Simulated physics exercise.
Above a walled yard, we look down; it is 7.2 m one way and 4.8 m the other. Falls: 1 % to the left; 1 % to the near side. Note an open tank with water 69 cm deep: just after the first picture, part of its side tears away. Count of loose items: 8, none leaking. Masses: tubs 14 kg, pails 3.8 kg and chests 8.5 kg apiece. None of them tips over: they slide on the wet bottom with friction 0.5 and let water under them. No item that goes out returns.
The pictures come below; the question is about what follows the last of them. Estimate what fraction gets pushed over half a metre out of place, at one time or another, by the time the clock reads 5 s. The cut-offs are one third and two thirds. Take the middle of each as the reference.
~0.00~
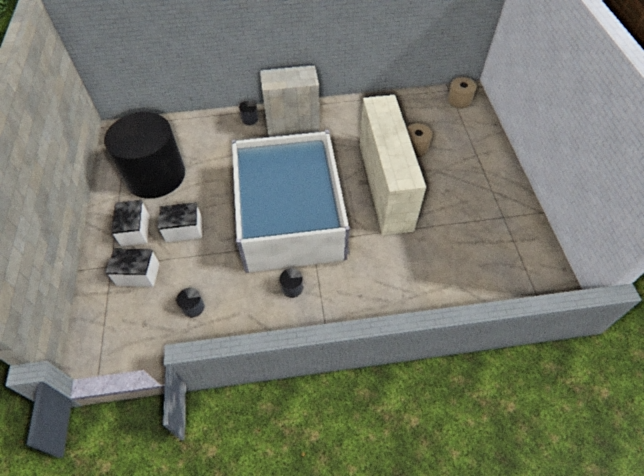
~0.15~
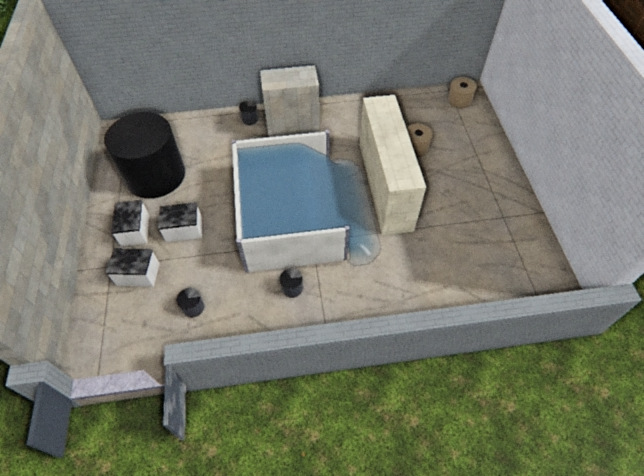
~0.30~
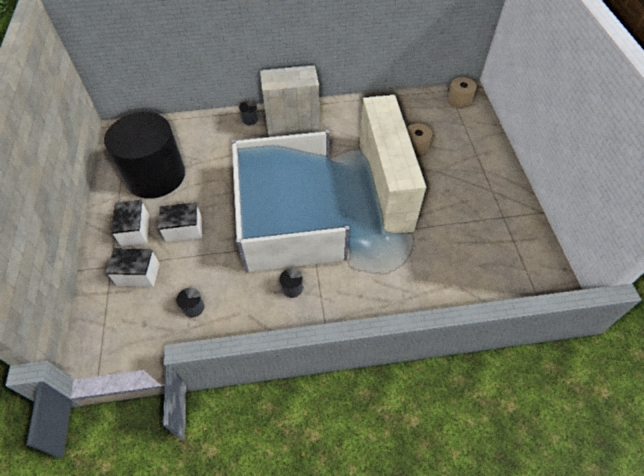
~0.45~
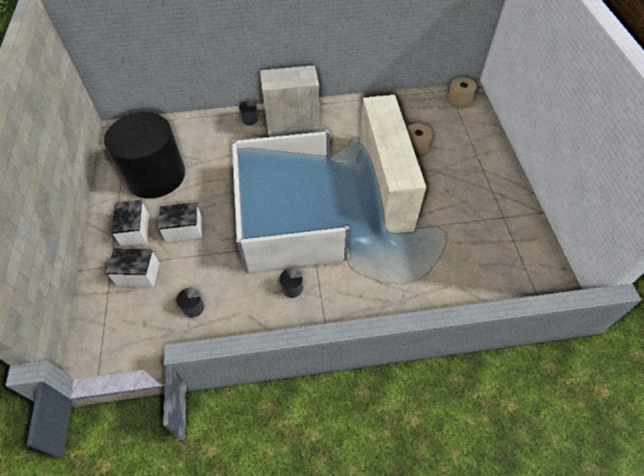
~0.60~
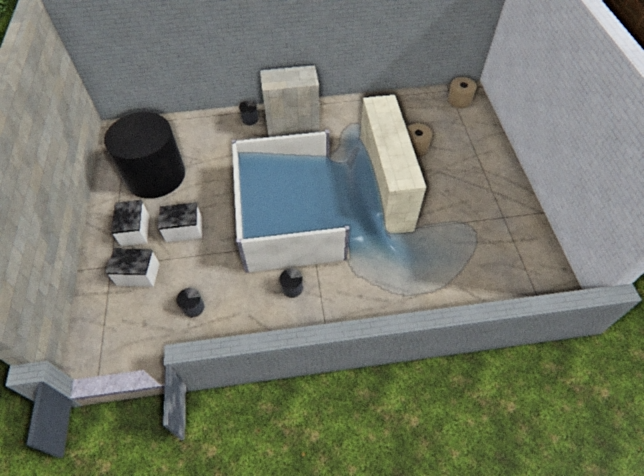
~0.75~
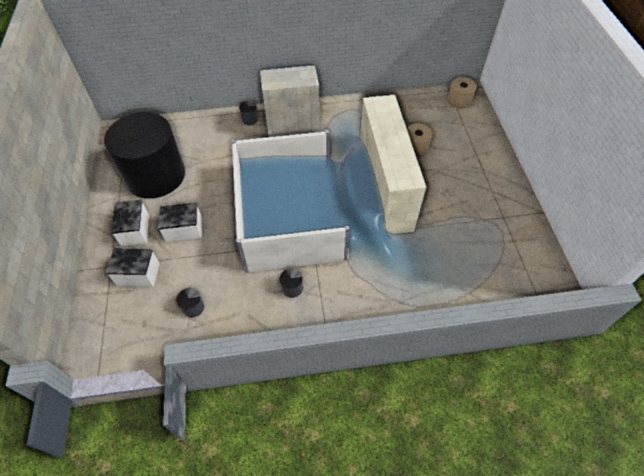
The share is below one third.
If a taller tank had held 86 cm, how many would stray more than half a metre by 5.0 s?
Under that setup the answer is 3.
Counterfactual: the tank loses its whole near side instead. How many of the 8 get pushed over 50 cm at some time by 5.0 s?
So the tally would be 4.
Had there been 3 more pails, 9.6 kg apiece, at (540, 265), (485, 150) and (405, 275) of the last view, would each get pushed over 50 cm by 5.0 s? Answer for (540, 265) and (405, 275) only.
First exceeds it, then exceeds it.
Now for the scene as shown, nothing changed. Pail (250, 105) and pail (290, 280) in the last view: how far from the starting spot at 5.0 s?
250 cm and 0 cm.
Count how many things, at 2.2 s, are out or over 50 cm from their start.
The count is 1.
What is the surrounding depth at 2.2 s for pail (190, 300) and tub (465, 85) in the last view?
Around 0 cm and 2 cm.
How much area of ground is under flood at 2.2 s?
About 16 m2 is covered.
After 1.1 s 0 of 8 are over 50 cm from their spots; 0 afloat.
After 2.2 s 1 of 8 are over 50 cm from their spots; 0 afloat.
After 3.5 s 1 of 8 are over 50 cm from their spots; 0 afloat.
After 5.0 s 1 of 8 are over 50 cm from their spots, and 1 have been at some point; 1 afloat.
